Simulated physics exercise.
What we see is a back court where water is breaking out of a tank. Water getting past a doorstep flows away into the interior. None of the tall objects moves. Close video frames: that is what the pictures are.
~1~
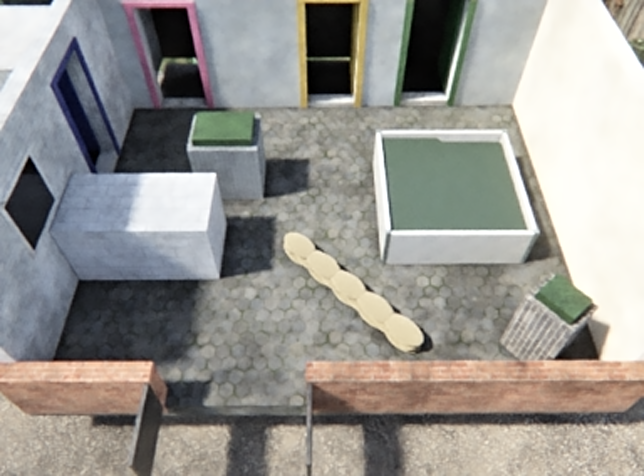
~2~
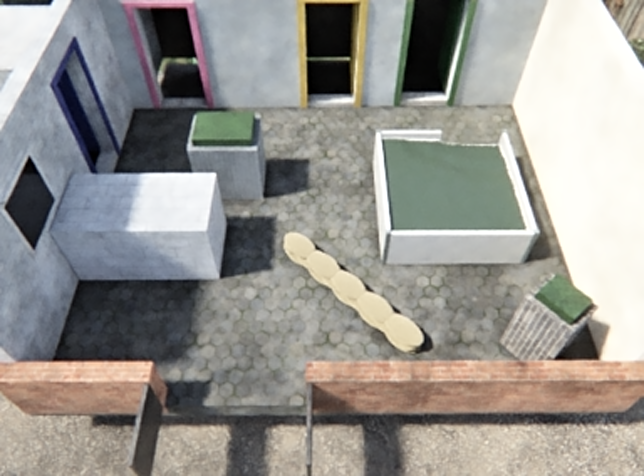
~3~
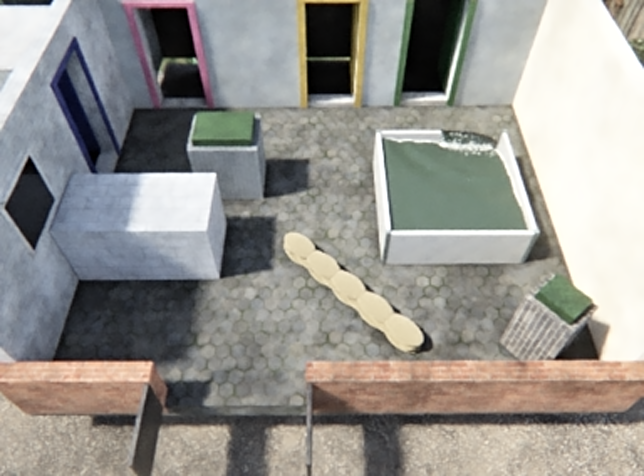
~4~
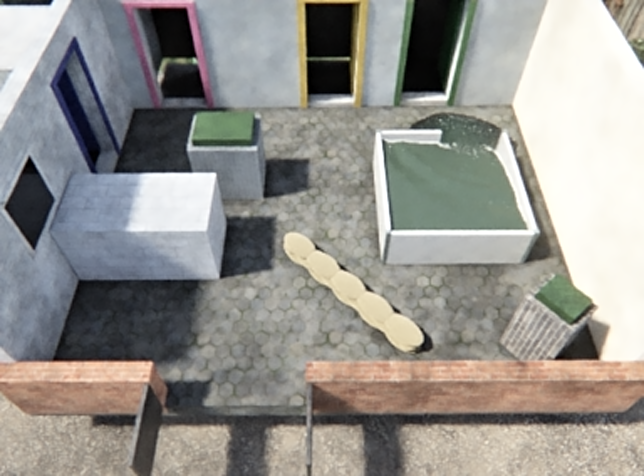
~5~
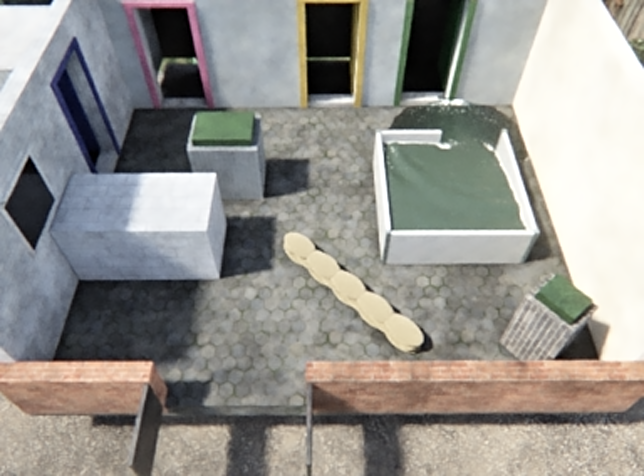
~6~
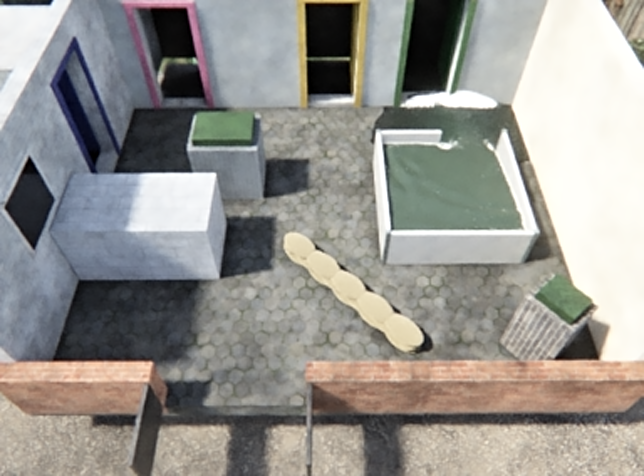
Open white-walled tank of green water in a back court breaking out through its far side, water spreading to the back wall.
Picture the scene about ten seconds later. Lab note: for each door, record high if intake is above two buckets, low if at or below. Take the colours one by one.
Yellow door: Low; blue door: Low; green door: High; pink door: High.
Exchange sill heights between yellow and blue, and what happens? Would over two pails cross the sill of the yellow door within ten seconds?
I'd say the yellow door remains within the limit this time.
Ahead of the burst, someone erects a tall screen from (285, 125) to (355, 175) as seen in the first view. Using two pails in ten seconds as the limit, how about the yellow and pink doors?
Lab note: Yellow door crosses the line; pink door doesn't reach it.
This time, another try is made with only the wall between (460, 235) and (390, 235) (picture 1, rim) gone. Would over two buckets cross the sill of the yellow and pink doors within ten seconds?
Then: The yellow one takes less, the pink one takes less.
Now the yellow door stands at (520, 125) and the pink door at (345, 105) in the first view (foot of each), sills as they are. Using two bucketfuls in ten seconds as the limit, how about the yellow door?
So then the yellow door tops it.
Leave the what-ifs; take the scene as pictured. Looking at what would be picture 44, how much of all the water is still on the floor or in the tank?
My reading is around 90 percent.
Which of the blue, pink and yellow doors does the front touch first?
The door marked yellow.
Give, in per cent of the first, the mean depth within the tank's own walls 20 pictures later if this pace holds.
It comes to some 46 percent.
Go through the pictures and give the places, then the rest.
The first picture shows still water in the open tank at (450, 182).
In the second picture, water pours out on the open tank's far side and has run to a hidden place.
In the third picture, the front is at a hidden place, out from the gap on the open tank's far side.
In the fourth picture, the front is at (441, 116), out from the gap on the open tank's far side.
In the fifth picture, the front is at (417, 106), out from the gap on the open tank's far side.
In the sixth picture, the front is at (392, 106), out from the gap on the open tank's far side.
A moment on, water covers 10 % of the floor; the yellow door wet at the sill, nothing in, the blue door not reached, the green door over two buckets in, the pink door not reached.
Next, water covers 20 % of the floor; the yellow door wet at the sill, nothing in, the blue door not reached, the green door far over two buckets in, the pink door not reached.
Then, water covers 45 % of the floor; the yellow door wet at the sill, nothing in, the blue door not reached, the green door far over two buckets in, the pink door wet at the sill, nothing in.
Later, water covers 70 % of the floor; the yellow door wet at the sill, nothing in, the blue door wet at the sill, nothing in, the green door far over two buckets in, the pink door under two buckets in.
In the end, water covers 90 % of the floor; the yellow door wet at the sill, nothing in, the blue door wet at the sill, nothing in, the green door far over two buckets in, the pink door over two buckets in.
